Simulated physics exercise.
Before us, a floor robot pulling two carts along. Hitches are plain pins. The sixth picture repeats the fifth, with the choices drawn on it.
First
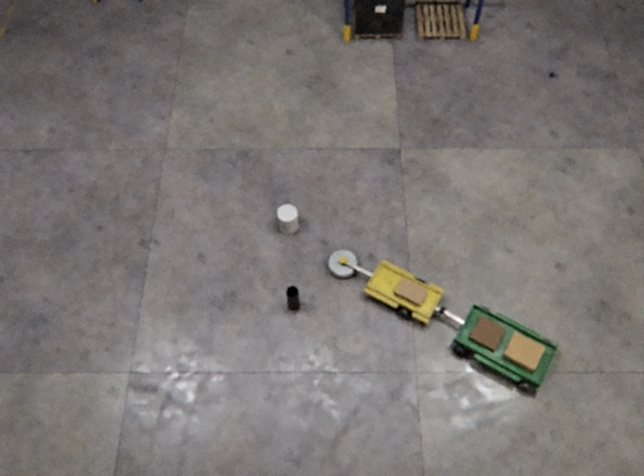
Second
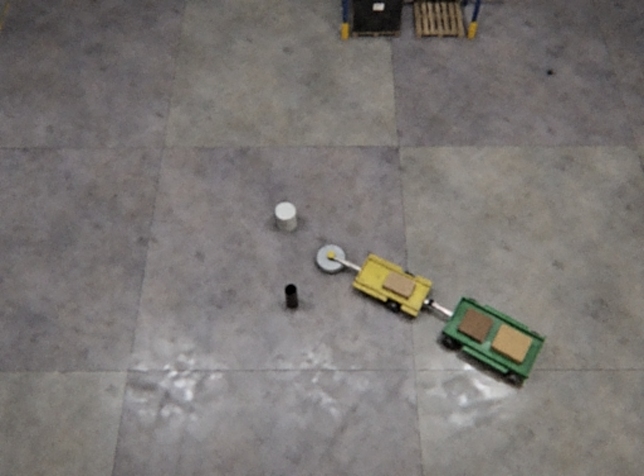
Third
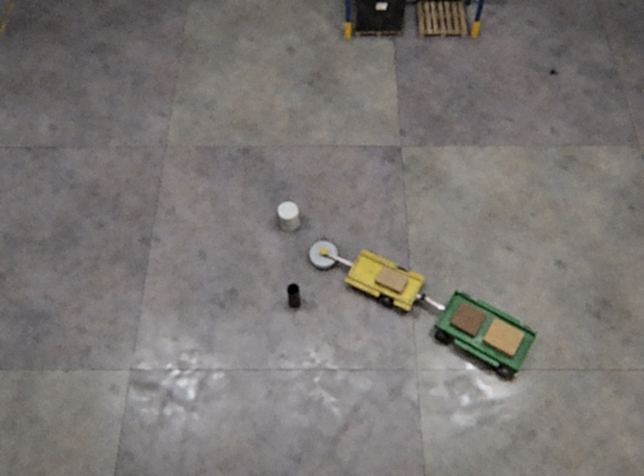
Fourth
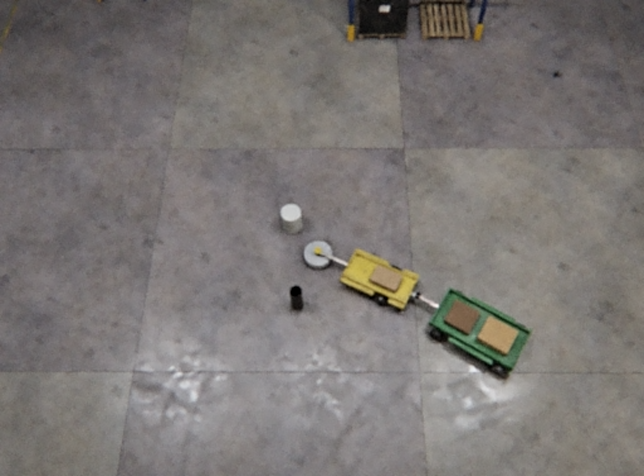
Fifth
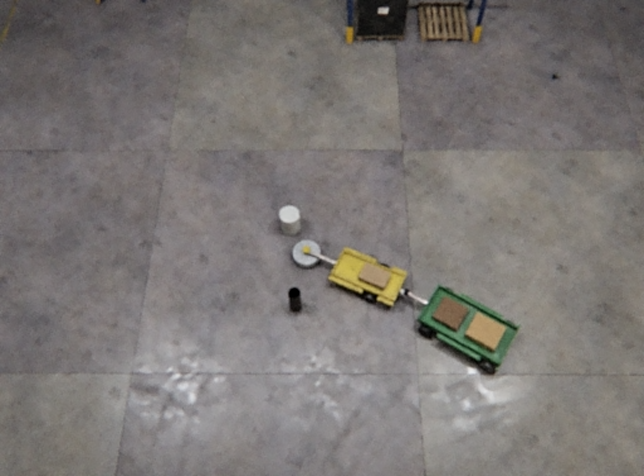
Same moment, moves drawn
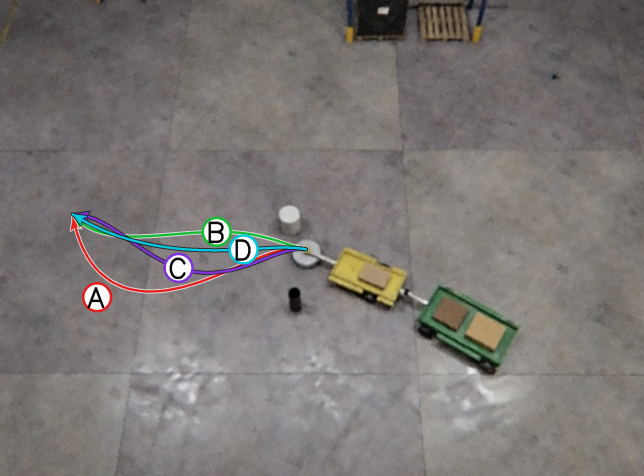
Small round floor robot pulling a yellow cart and a green cart leftward across a concrete floor, nearing a white keg and black post.
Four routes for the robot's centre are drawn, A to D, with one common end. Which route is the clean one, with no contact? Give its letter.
Route D.
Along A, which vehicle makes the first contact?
The green cart touches first.
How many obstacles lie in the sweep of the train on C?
In all, one.
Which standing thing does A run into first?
It meets the black post.
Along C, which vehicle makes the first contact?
It is the green cart.
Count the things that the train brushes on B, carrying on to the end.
In all, one.
On the copy, A from (306, 249) via (163, 291) to (73, 217); B from (306, 249) via (186, 233) to (74, 215); C from (306, 249) via (179, 268) to (76, 214); D from (306, 249) via (181, 249) to (73, 214).
On D. First, robot (220, 254), last cart (387, 286).
Then, robot (135, 244), last cart (301, 264).
Finally, robot (75, 218), last cart (228, 254); nothing has been touched.
By contrast, A meets the black post; B meets the white keg; C meets the black post.
